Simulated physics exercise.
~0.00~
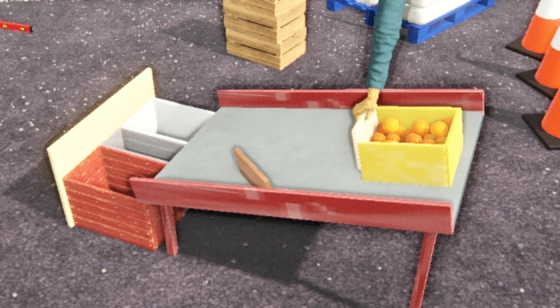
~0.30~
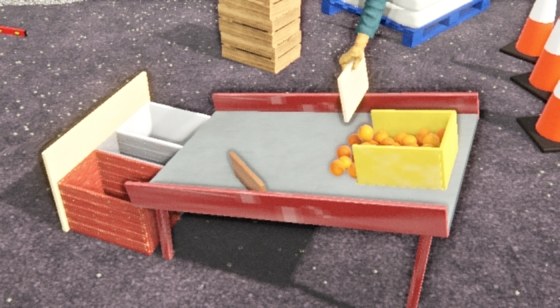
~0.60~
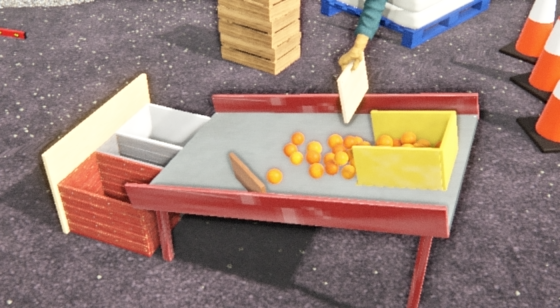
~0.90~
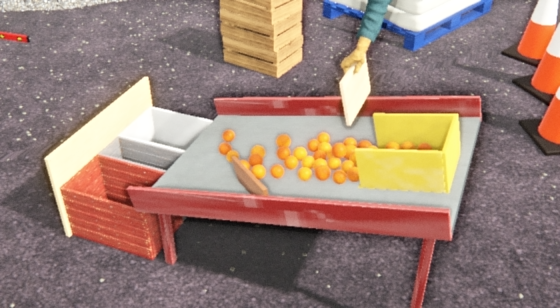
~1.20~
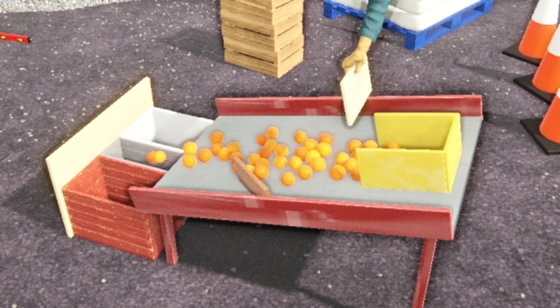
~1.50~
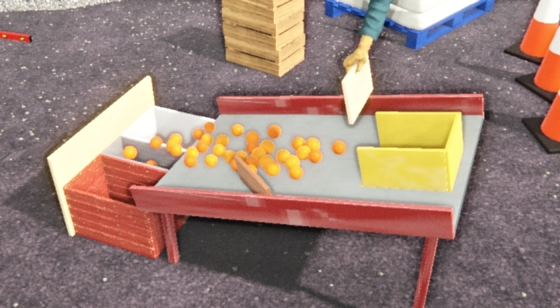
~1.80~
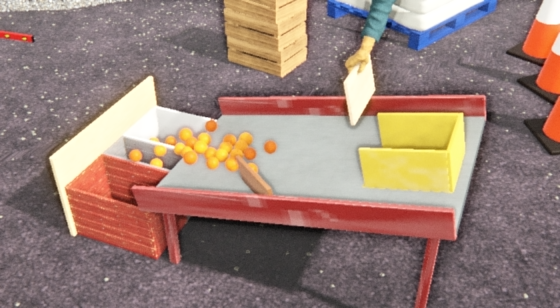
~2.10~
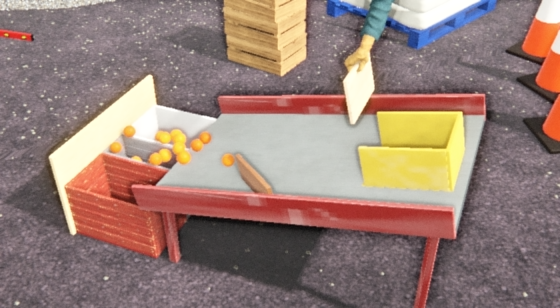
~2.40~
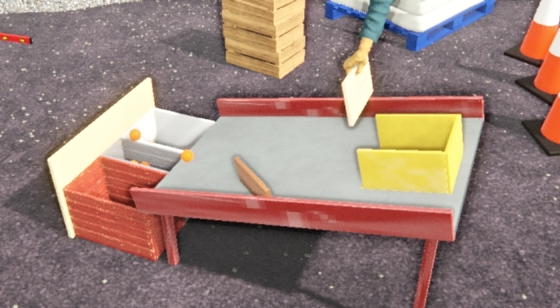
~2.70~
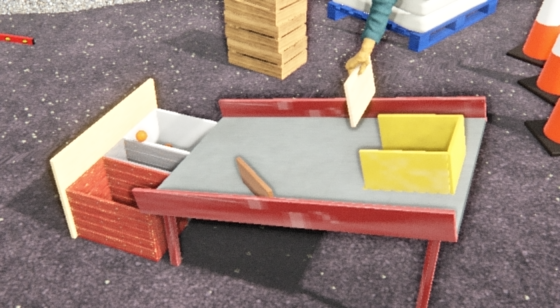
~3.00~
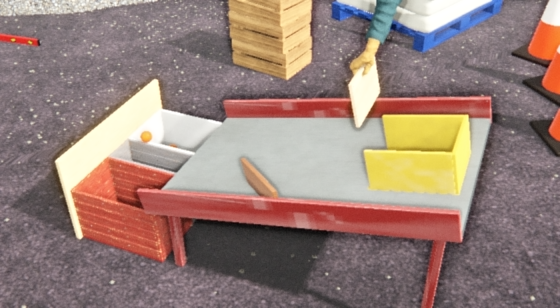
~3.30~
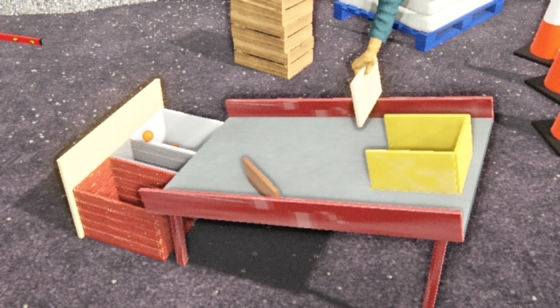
The clip shows a hand lifting a pale gate from a yellow pen on a sloping table, letting a pile of oranges roll left past an angled brown board and drop into the bins beyond the edge, leaving the table and pen empty with one orange visible in the bins.
